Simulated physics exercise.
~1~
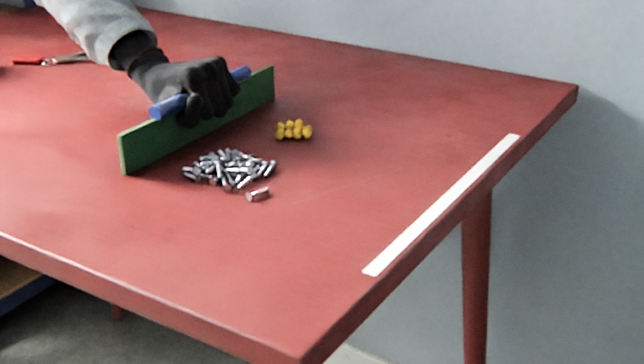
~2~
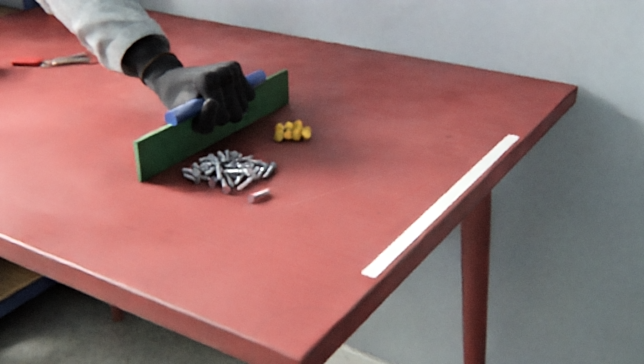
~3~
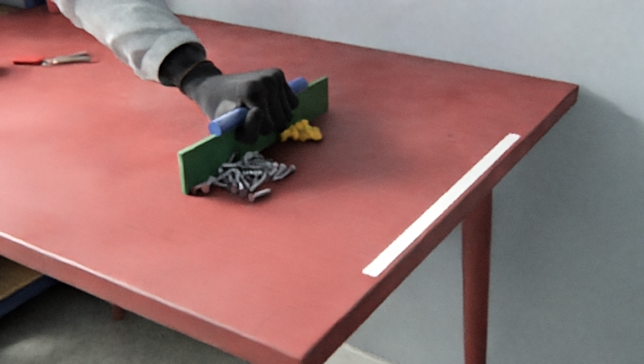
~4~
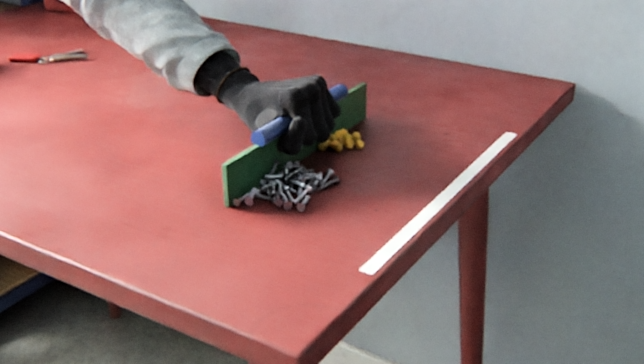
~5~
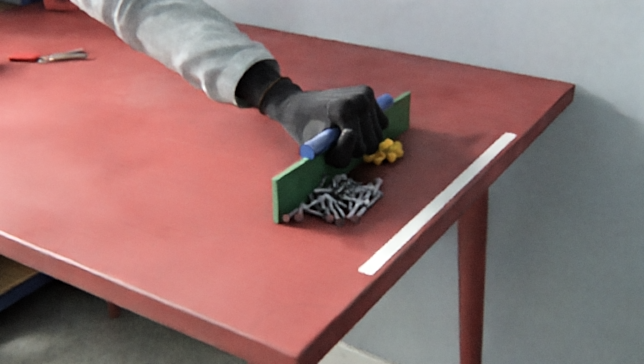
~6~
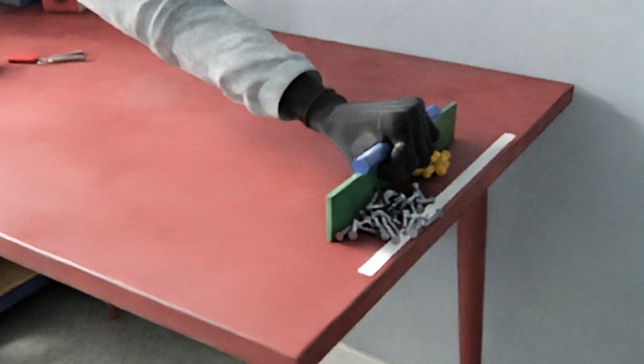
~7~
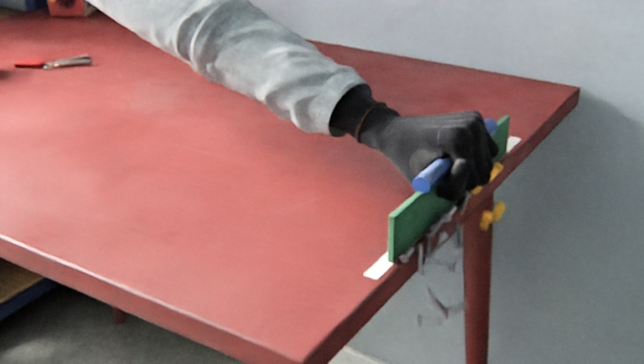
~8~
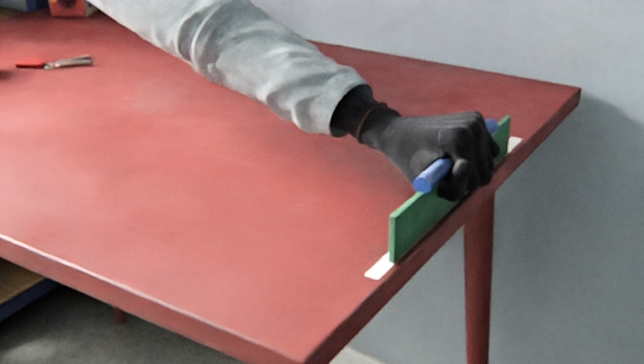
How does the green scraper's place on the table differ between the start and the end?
At the start the green scraper stands near the back of the table, left of the silvery and yellow pieces. By the end it has moved right and rests on the white tape by the table's edge.
